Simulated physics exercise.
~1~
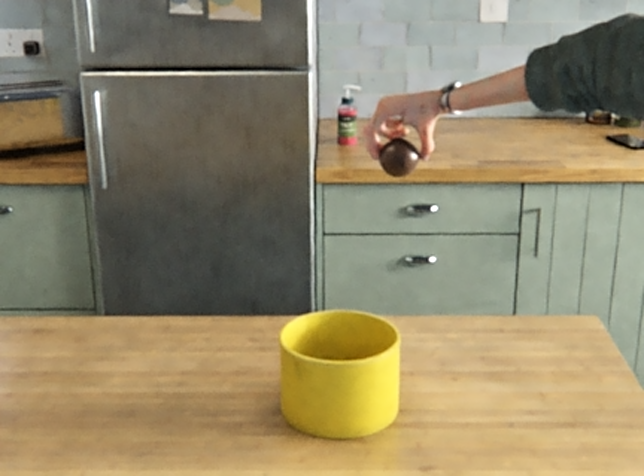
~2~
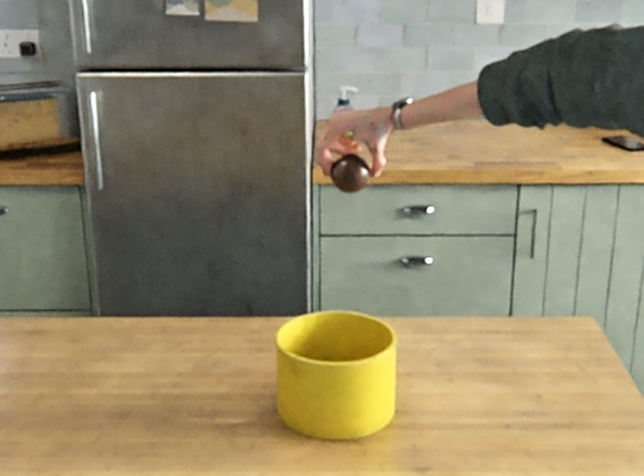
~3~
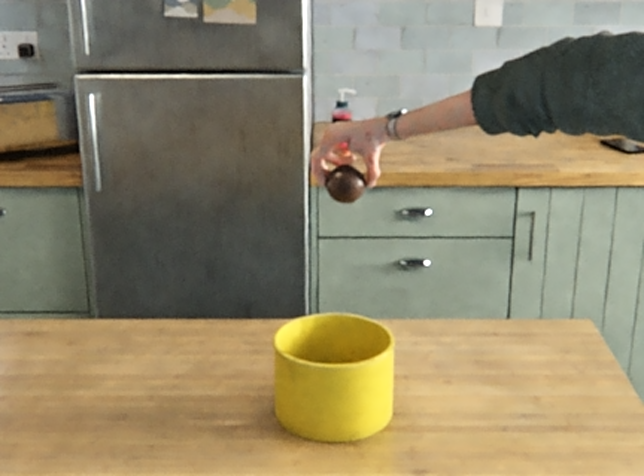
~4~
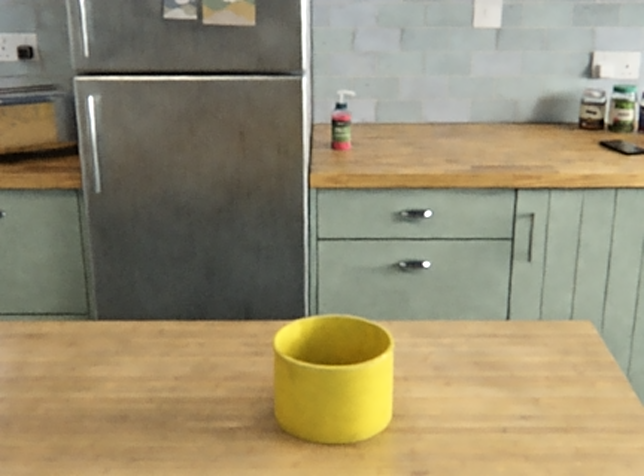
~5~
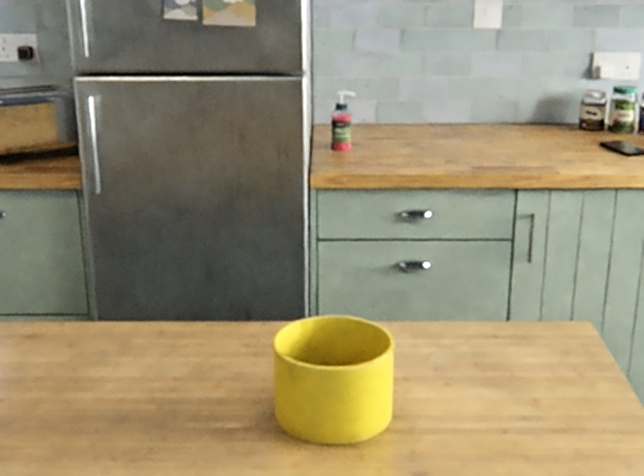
A hand held a round brown onion above a yellow pot on a wooden kitchen table, moving it left and slightly down. Then the hand and onion were gone from view, and the onion ended up inside the pot, hidden by its sides.
